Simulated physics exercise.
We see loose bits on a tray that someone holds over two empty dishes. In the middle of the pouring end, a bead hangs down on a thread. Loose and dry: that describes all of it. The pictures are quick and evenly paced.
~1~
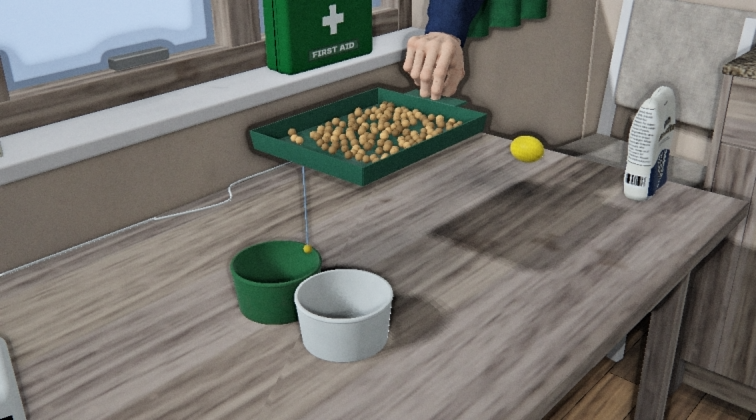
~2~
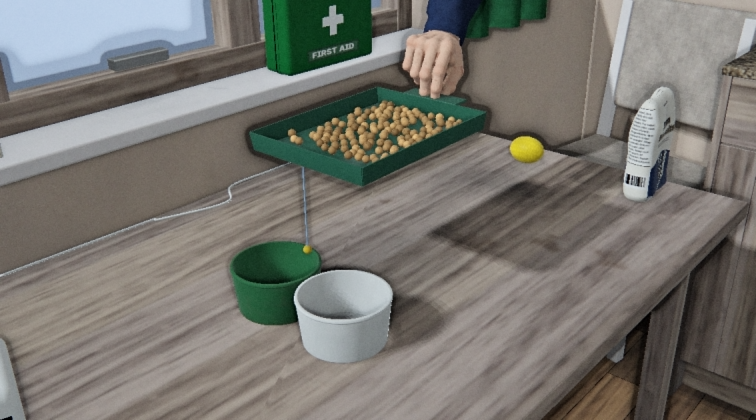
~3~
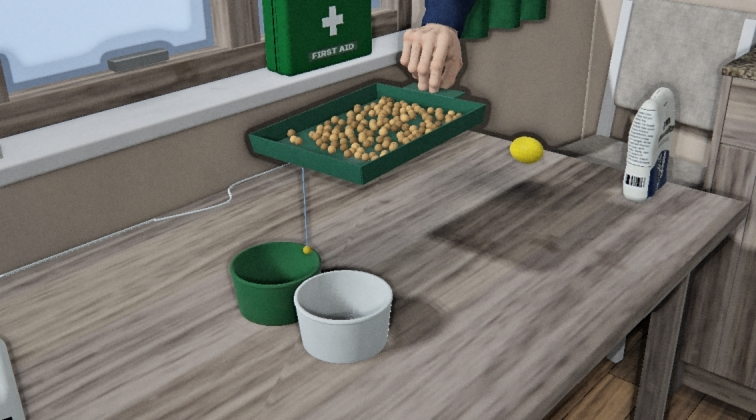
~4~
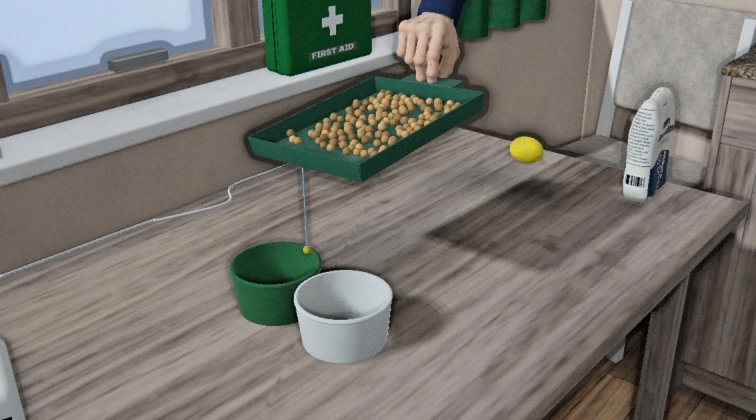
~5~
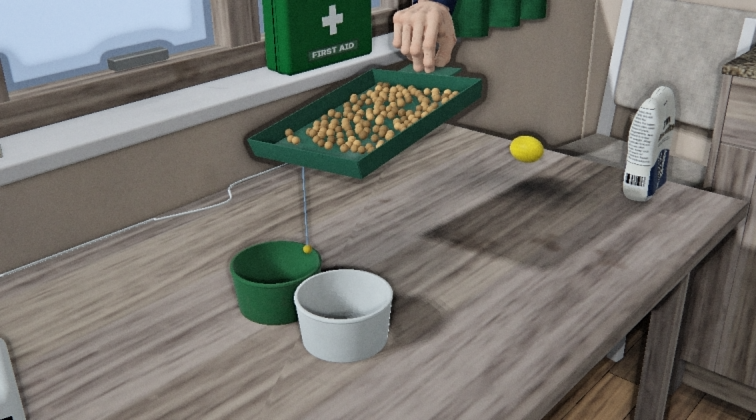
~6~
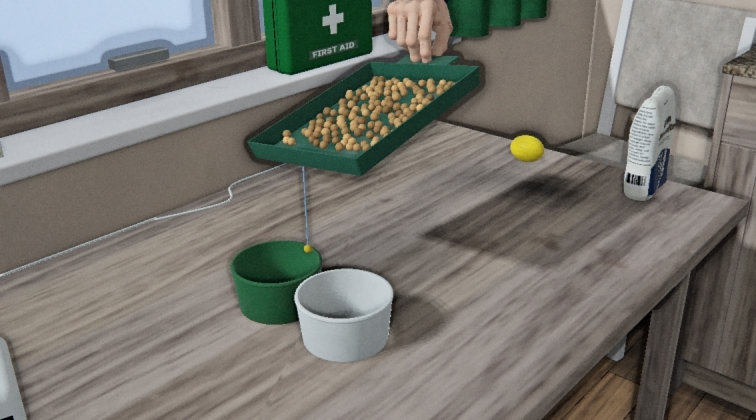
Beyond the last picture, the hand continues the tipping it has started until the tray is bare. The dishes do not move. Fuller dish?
My bet is the dish over on the left is left holding more.
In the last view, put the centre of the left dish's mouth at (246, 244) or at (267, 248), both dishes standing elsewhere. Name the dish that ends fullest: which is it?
First try: The leftmost dish. Second try: The leftmost dish.
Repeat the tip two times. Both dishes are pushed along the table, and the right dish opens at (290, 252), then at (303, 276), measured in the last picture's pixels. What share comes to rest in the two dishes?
Around 80 per cent for the first position, around 90 per cent for the second.
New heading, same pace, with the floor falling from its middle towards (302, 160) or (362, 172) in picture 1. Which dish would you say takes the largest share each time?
The leftmost dish; the rightmost dish.
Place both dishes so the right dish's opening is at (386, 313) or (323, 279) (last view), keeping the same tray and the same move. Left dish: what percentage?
Roughly 0 per cent, then roughly 100 per cent.
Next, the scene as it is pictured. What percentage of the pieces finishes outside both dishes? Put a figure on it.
70 %.
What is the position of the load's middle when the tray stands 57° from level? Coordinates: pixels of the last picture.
Roughly at (289, 133).
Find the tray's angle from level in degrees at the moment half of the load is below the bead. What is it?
It sits at roughly 100°.
Soon, tray tipped steeply; nearly all on the tray; a stray few outside both; a stray few in the air.
A while on, tray tipped right over; about two thirds on the tray; a stray few in the left dish; a small part outside both; a small part in the air.
Towards the end, tray tipped past a quarter turn; about a quarter in the left dish; most outside both.
Finally, tray tipped past a quarter turn; none in the right dish; about a quarter in the left dish; most outside both.
